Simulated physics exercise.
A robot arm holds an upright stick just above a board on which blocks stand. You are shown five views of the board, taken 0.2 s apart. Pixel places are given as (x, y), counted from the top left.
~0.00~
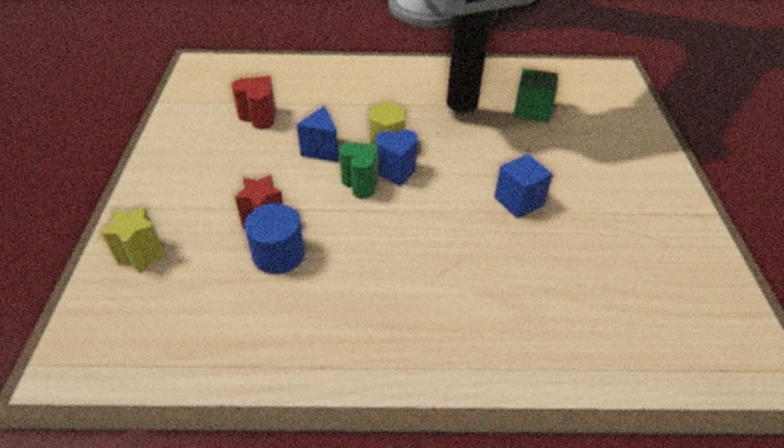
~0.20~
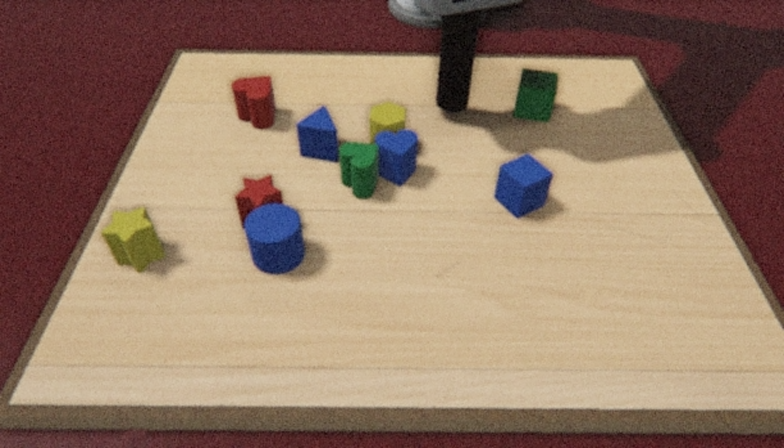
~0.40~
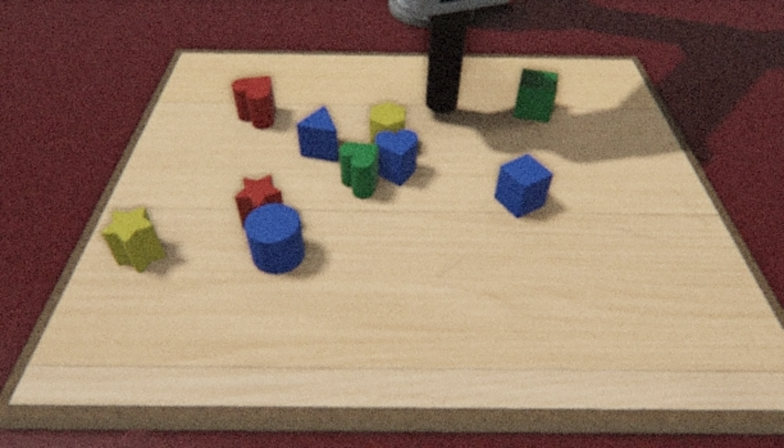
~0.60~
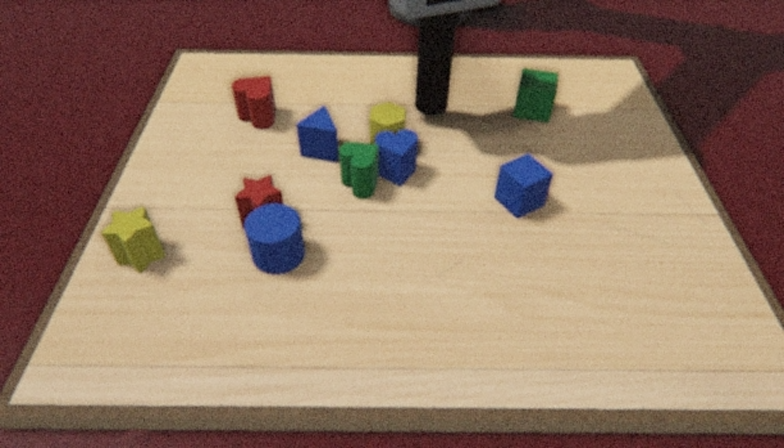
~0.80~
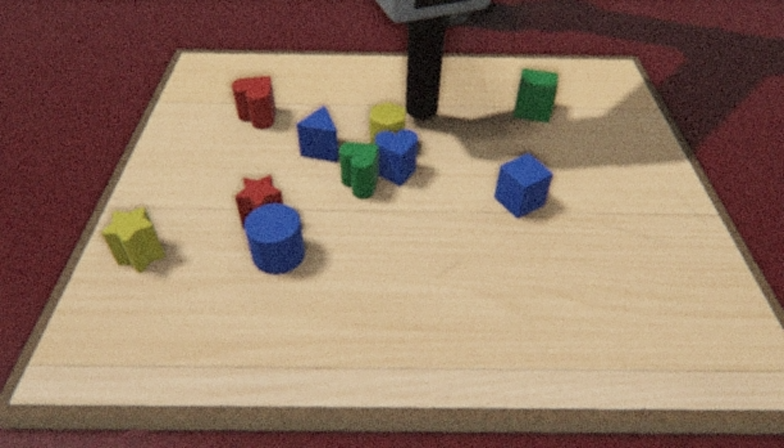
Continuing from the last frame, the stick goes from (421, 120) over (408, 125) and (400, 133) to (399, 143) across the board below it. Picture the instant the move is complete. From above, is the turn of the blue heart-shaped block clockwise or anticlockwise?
I'd predict that, seen from above, the blue heart-shaped block rotates counter-clockwise.
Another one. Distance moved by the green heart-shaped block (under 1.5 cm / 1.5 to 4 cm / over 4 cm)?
Its displacement is below 1.5 cm.
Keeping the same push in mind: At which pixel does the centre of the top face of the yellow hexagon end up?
The middle of its upper face should be somewhere near (376, 127).
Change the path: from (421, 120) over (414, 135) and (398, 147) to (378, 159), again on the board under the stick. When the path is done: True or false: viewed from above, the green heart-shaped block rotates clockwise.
The statement is correct.
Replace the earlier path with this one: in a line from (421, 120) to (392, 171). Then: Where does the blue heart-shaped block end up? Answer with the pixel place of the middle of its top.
I'd guess (392, 160).
What follows on the original path. Halfway along, stick (403, 119); yellow hexagon (386, 115).
At the end, stick (399, 133); blue three-sided block in place; green heart-shaped block (358, 155), turned 20° clockwise; yellow hexagon (376, 127); blue heart-shaped block (396, 143), turned 25° anticlockwise.
